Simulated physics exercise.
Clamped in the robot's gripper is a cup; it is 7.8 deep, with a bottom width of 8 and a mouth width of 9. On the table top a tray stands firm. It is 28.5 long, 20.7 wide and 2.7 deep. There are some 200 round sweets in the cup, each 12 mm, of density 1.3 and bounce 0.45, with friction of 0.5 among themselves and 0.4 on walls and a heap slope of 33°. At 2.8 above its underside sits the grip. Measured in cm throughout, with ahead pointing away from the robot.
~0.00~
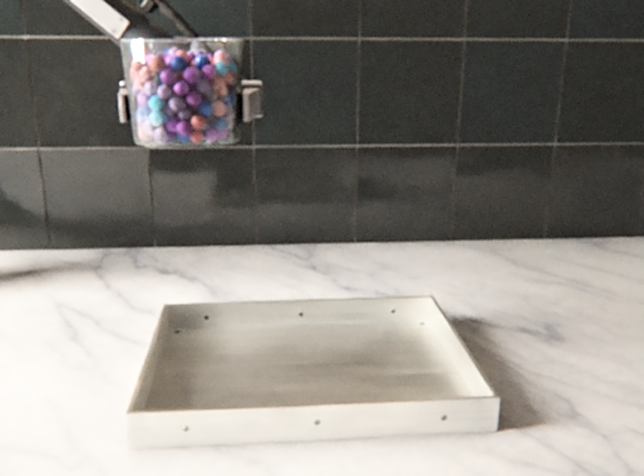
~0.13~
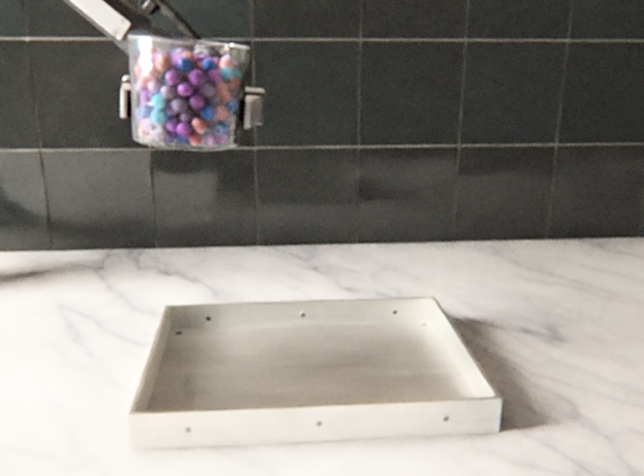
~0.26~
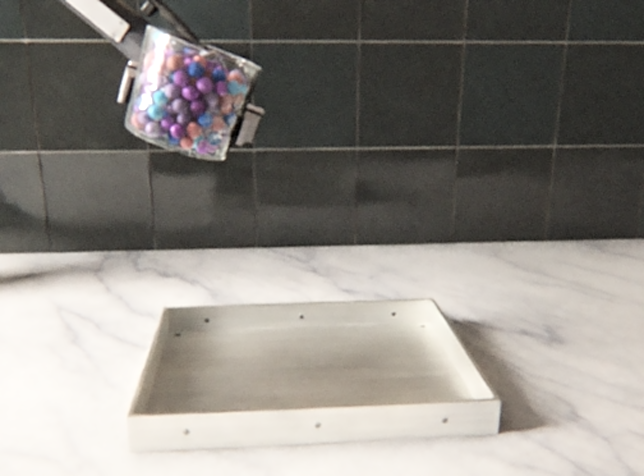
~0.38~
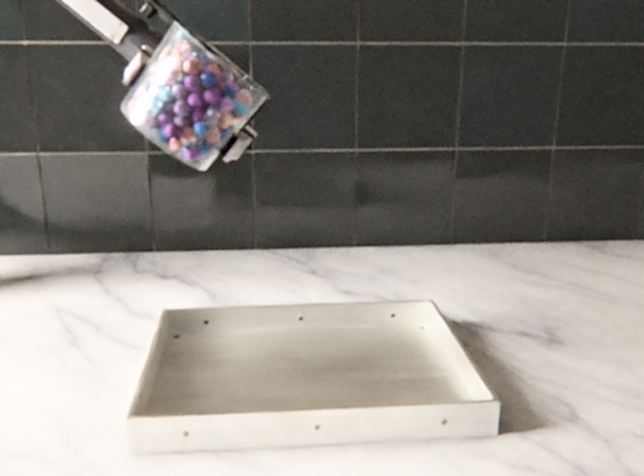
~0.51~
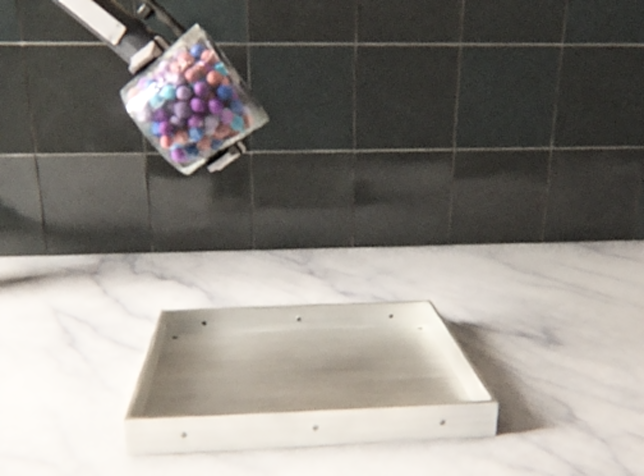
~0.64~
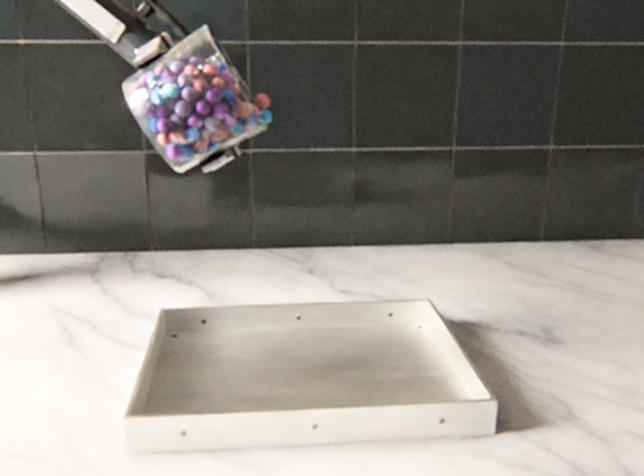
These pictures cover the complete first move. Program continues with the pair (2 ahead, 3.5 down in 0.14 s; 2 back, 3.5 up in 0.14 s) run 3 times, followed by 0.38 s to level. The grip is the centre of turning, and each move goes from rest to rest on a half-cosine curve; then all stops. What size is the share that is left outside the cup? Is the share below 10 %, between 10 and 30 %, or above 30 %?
It is below 10 %.
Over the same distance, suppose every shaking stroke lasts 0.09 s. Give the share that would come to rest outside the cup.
I'd expect close to 25 in a hundred.
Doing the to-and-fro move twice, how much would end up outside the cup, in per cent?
In that case, some 0 per cent.
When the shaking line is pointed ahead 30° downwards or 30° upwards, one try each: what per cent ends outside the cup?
I'd say close to 15 percent for the first and close to 45 percent for the second.
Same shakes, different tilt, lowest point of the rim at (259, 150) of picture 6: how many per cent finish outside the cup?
About 30 percent.
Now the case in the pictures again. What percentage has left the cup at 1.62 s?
About 5 in a hundred parts are out by then.
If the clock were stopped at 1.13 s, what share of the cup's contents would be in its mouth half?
Near 50 in a hundred.
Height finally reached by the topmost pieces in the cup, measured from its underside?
8.0 cm.
After 1.13 s, tilted 60° forward, highest piece 26 above the table; 201 in the cup, 3 in the tray, 1 in flight or on a rim.
After 1.62 s, tilted 43° forward, highest piece 28 above the table; 199 in the cup, 4 in the tray, 2 in flight or on a rim.
After 2.06 s, level, highest piece 30 above the table; 199 in the cup, 6 in the tray.
After 3.11 s, level, highest piece 30 above the table; 199 in the cup, 6 in the tray.
In the end, 199 in the cup, 6 in the tray. That is 3 % outside the cup.
